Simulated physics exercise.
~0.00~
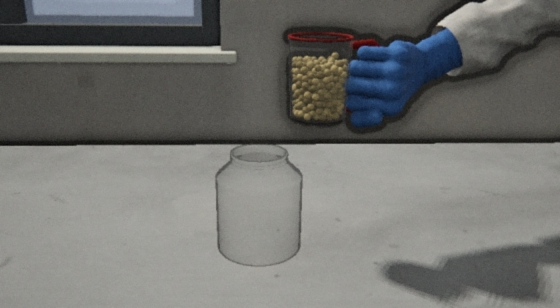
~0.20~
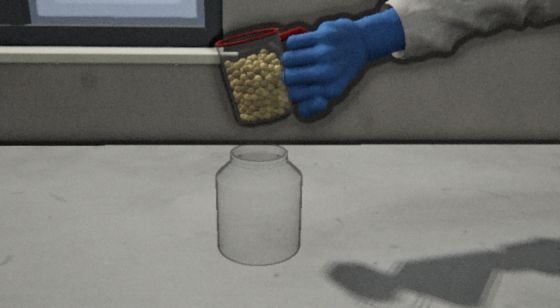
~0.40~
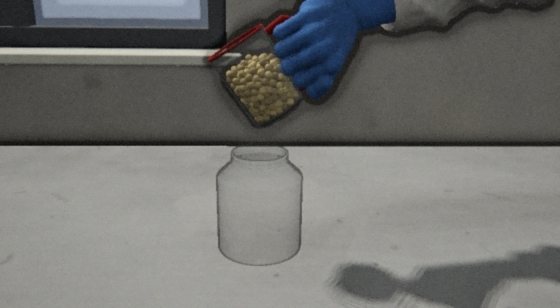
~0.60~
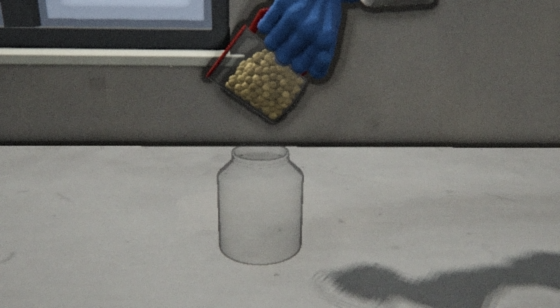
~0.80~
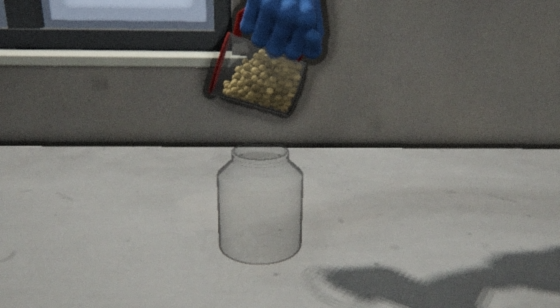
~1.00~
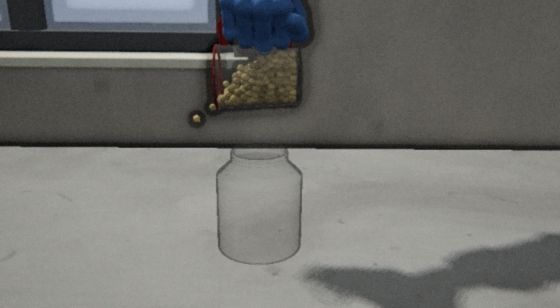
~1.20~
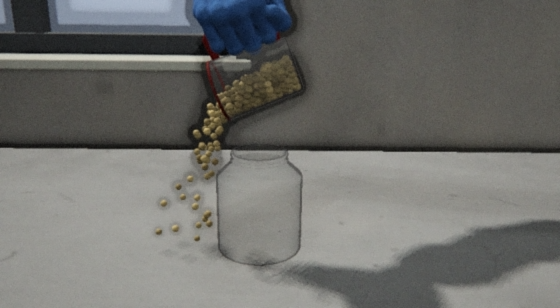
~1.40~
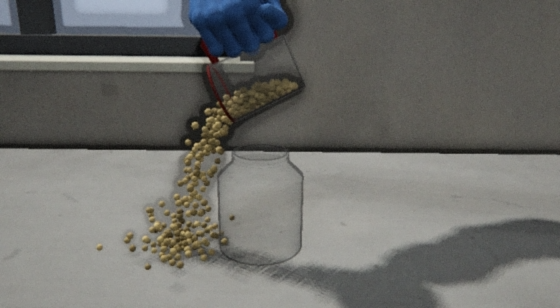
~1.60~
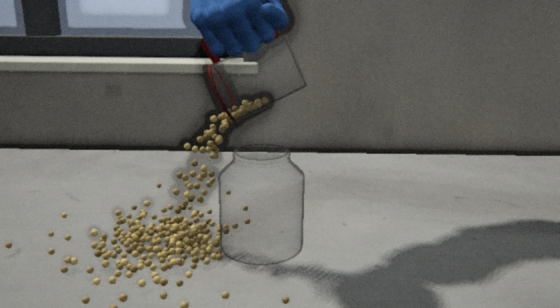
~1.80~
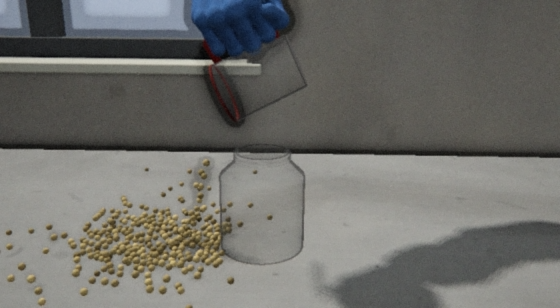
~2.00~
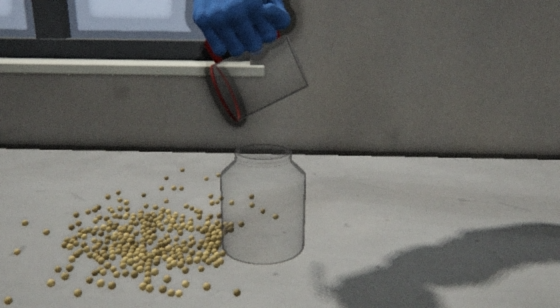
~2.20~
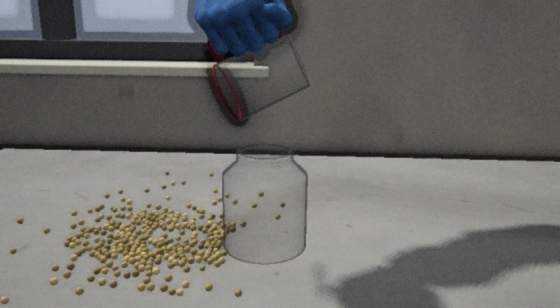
The clip shows a blue-gloved hand bringing a clear measuring cup of soya beans leftward above an open glass jar and tipping it. The beans pour down to the left of the jar and scatter across the grey surface, leaving cup and jar empty.
